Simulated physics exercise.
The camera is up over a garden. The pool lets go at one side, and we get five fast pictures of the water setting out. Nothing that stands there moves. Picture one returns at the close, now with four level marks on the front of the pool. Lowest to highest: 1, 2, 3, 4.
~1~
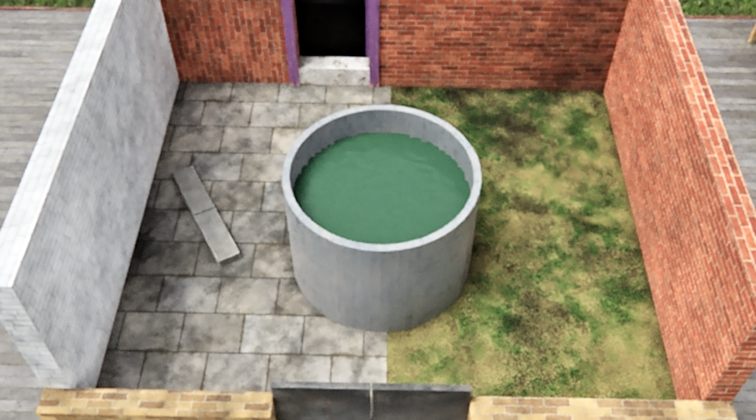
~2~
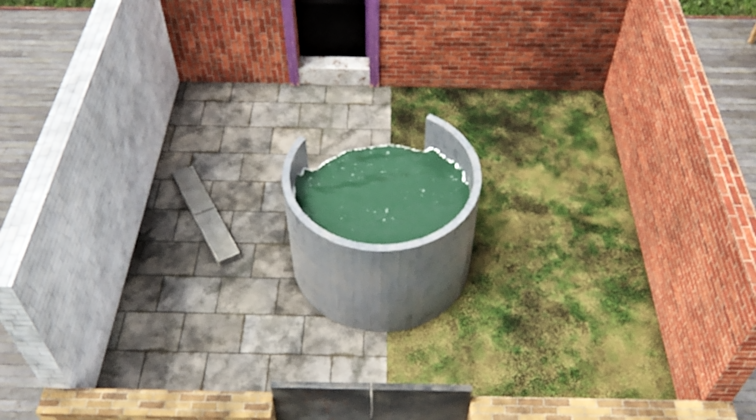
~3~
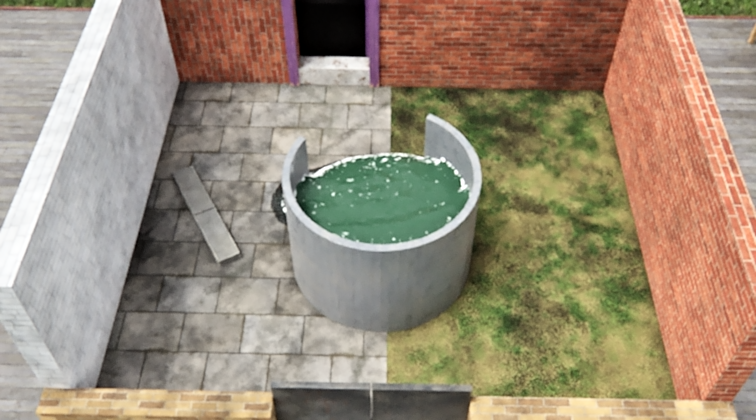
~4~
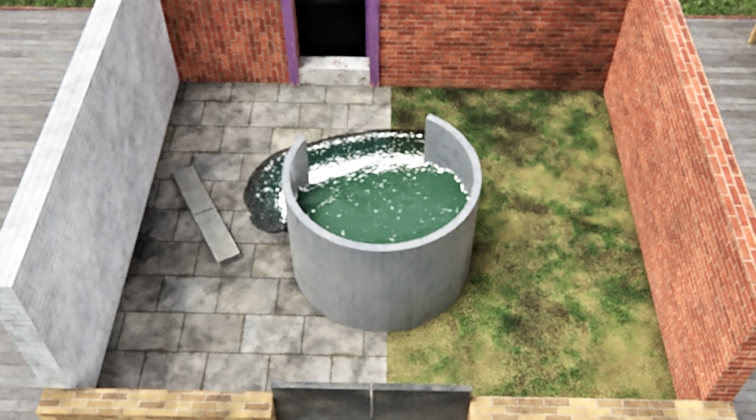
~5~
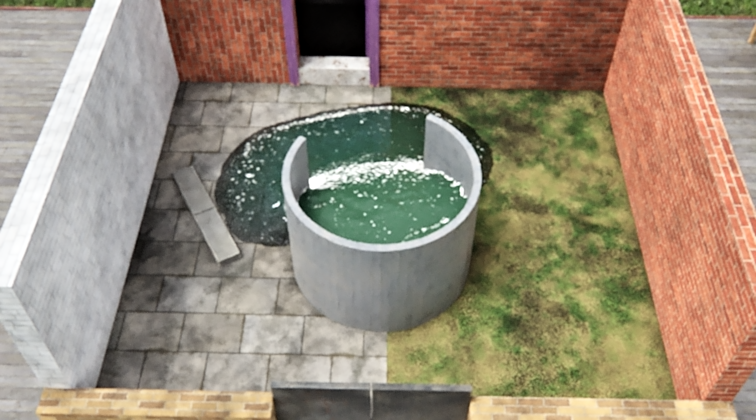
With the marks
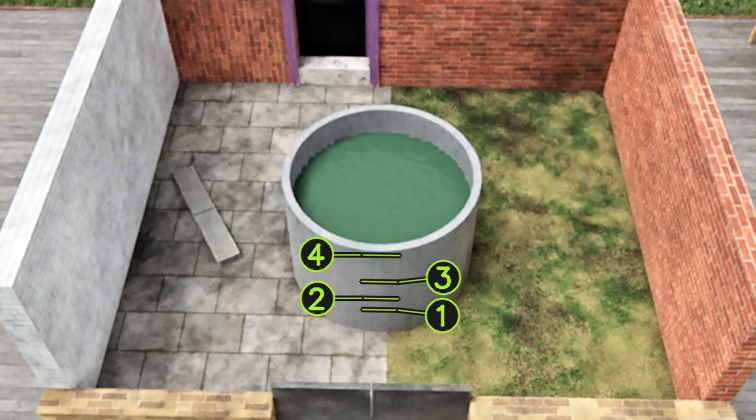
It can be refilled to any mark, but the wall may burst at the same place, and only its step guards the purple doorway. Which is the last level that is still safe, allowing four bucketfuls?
The limit is 2.
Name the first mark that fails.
3 it is.
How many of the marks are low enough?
Two of them.
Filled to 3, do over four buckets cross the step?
Yes.
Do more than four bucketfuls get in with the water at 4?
Yes.
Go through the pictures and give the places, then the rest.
Water in the pool at rest, its middle at (382, 194); foot of the purple doorway at (335, 85); shut gate at (371, 391).
Water covers 2 % of the ground, its front hidden from here.
Water covers 5 % of the ground, its front hidden from here.
Water covers 11 % of the ground and shows as far out as (257, 187).
Water covers 19 % of the ground and shows as far out as (236, 156).
On the marked copy, 1 at (380, 309); 2 at (380, 298); 3 at (380, 281); 4 at (380, 255); from the bottom up 1, 2, 3, 4.
If 1 is chosen, nothing gets over.
If 2 is chosen, a bucket or two gets in.
If 3 is chosen, about 10 bucketfuls get in.
If 4 is chosen, dozens of bucketfuls pour in.
